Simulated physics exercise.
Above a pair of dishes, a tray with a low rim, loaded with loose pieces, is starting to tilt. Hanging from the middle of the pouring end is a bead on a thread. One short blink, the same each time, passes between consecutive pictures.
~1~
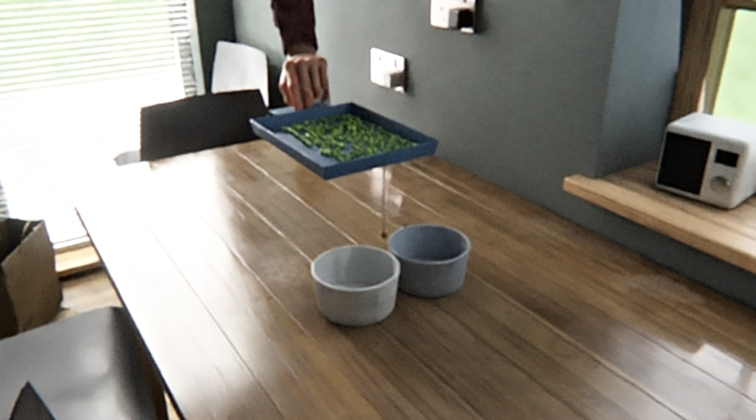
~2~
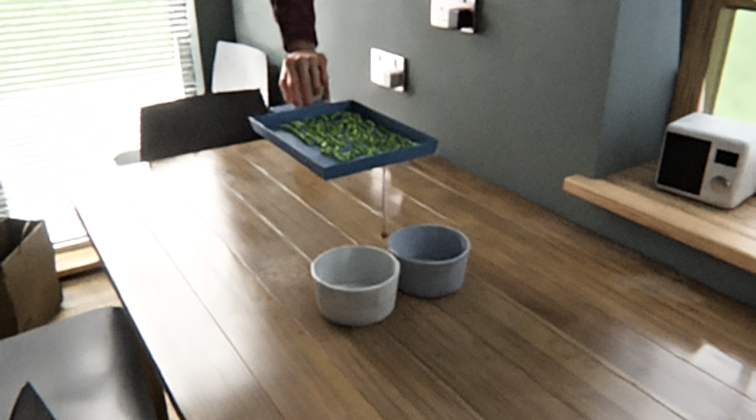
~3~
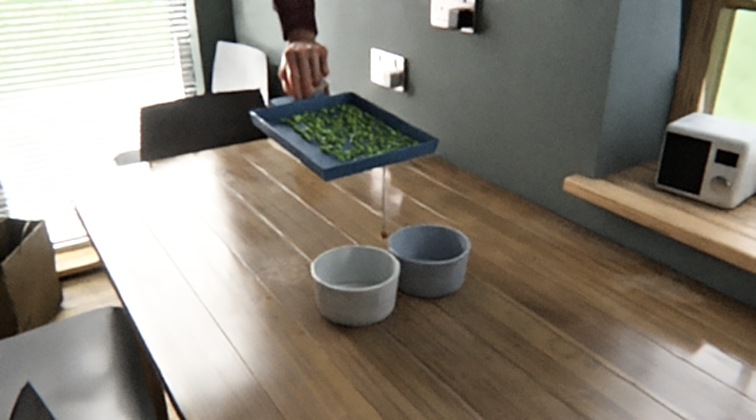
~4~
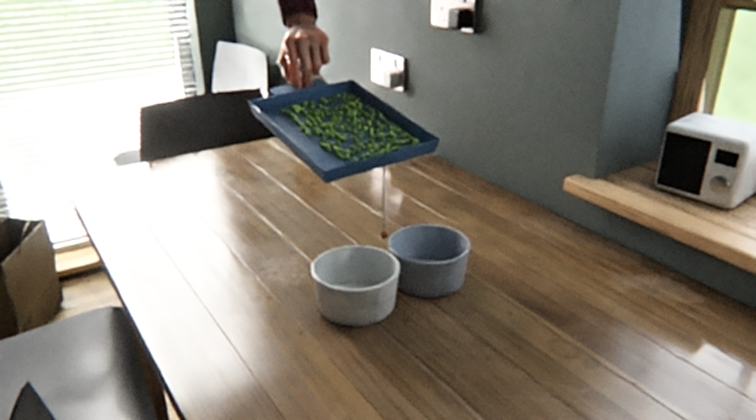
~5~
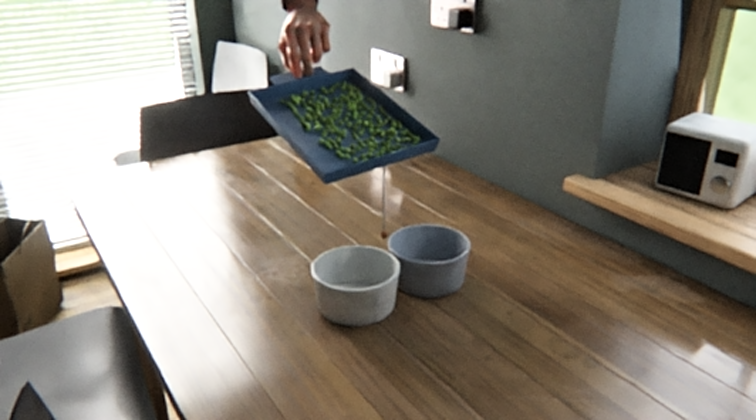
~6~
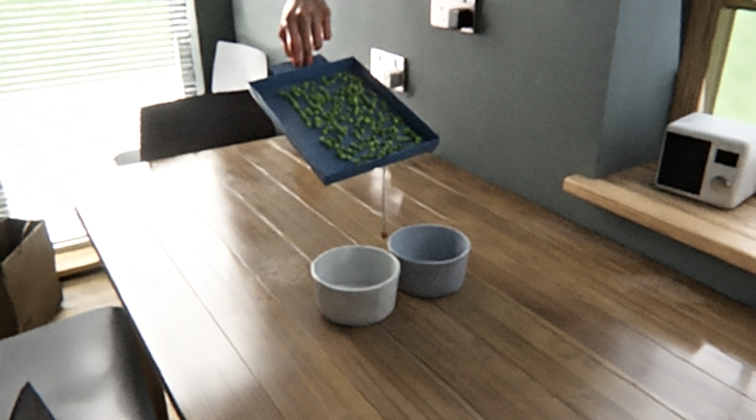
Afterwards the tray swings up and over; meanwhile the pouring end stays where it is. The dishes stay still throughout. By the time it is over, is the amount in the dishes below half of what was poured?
No.
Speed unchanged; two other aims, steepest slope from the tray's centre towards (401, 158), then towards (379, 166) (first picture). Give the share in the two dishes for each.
About 90 % and about 80 %.
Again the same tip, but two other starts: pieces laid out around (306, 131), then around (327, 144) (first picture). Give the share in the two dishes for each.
About 90 % and 90 %.
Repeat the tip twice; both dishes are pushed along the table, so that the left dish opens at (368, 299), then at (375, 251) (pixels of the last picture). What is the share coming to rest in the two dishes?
That makes 20 per cent, followed by 40 per cent.
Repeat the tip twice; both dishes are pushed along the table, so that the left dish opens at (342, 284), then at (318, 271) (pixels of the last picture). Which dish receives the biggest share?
Well, first the left-hand one, then the left-hand one.
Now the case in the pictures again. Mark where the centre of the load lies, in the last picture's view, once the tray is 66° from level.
Close to (361, 162).
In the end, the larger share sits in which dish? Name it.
Observation: The one at left.
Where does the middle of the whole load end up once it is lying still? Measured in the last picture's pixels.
Somewhere around (357, 304) in the last picture.
Soon after the last picture, tray tipped steeply; nearly all on the tray; a stray few in the left dish; a stray few outside both; a stray few in the air.
A little later, tray tipped past a quarter turn; about half on the tray; about a quarter in the left dish; a stray few outside both; about a quarter in the air.
Later still, tray tipped past a quarter turn; most in the left dish; a stray few in the right dish; a small part outside both.
At rest, tray tipped past a quarter turn; most in the left dish; a stray few in the right dish; a small part outside both.
